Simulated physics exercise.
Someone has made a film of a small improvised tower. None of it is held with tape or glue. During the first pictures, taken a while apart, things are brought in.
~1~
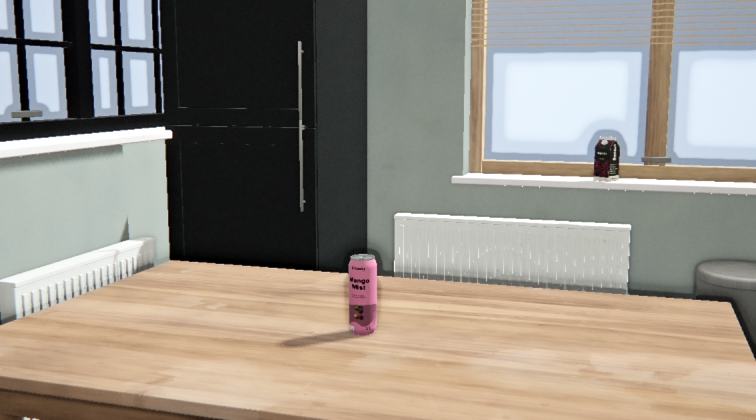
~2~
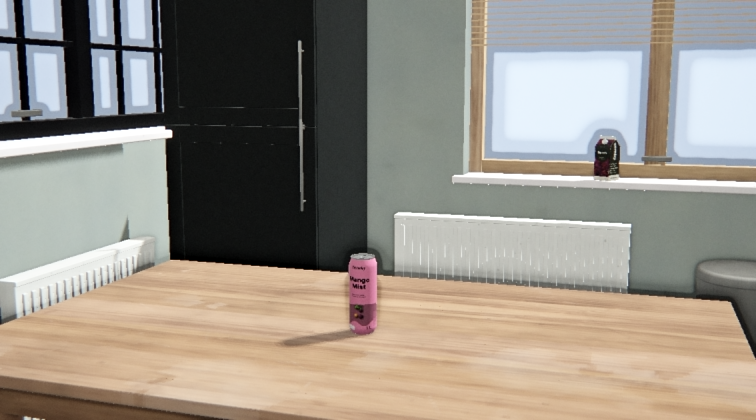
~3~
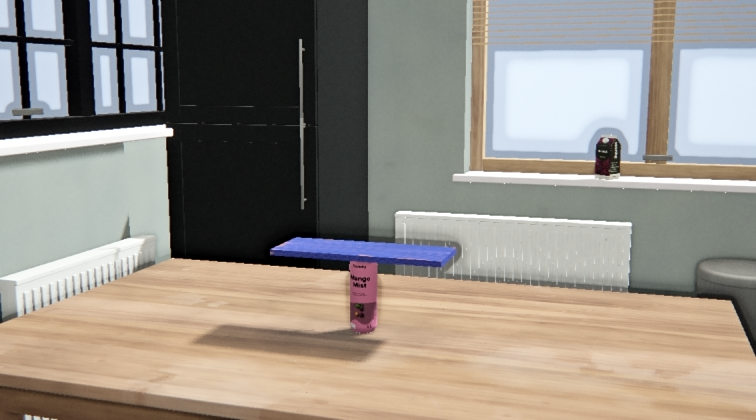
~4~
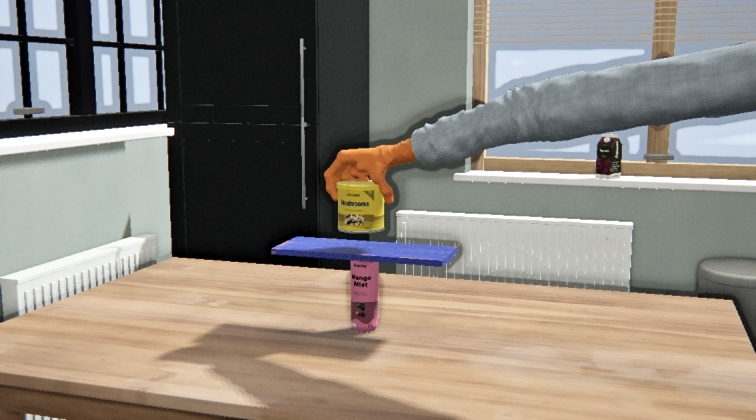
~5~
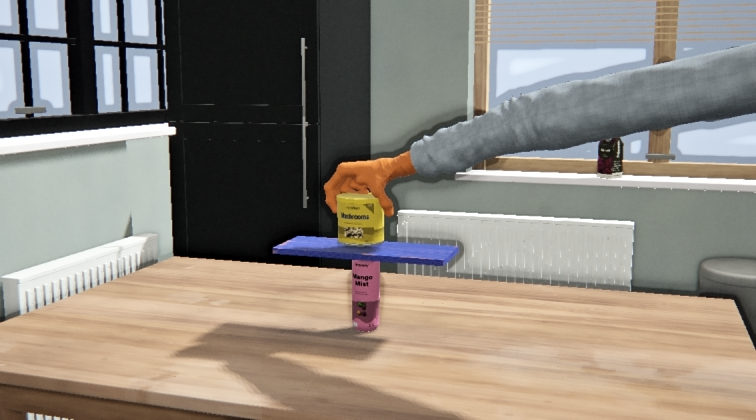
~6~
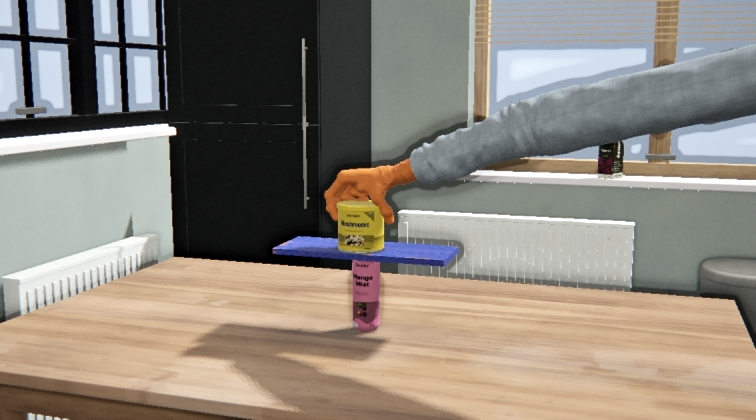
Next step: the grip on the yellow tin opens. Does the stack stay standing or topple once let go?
The result is a standing stack.
Then, 0.80 s later than the last frame, all is still.
Then, 1.70 s later than the last frame, yellow tin resting near (361, 227).
When it is over, all 3 as before. End places, in pixels of the last picture, yellow tin near (361, 227). The stack holds.
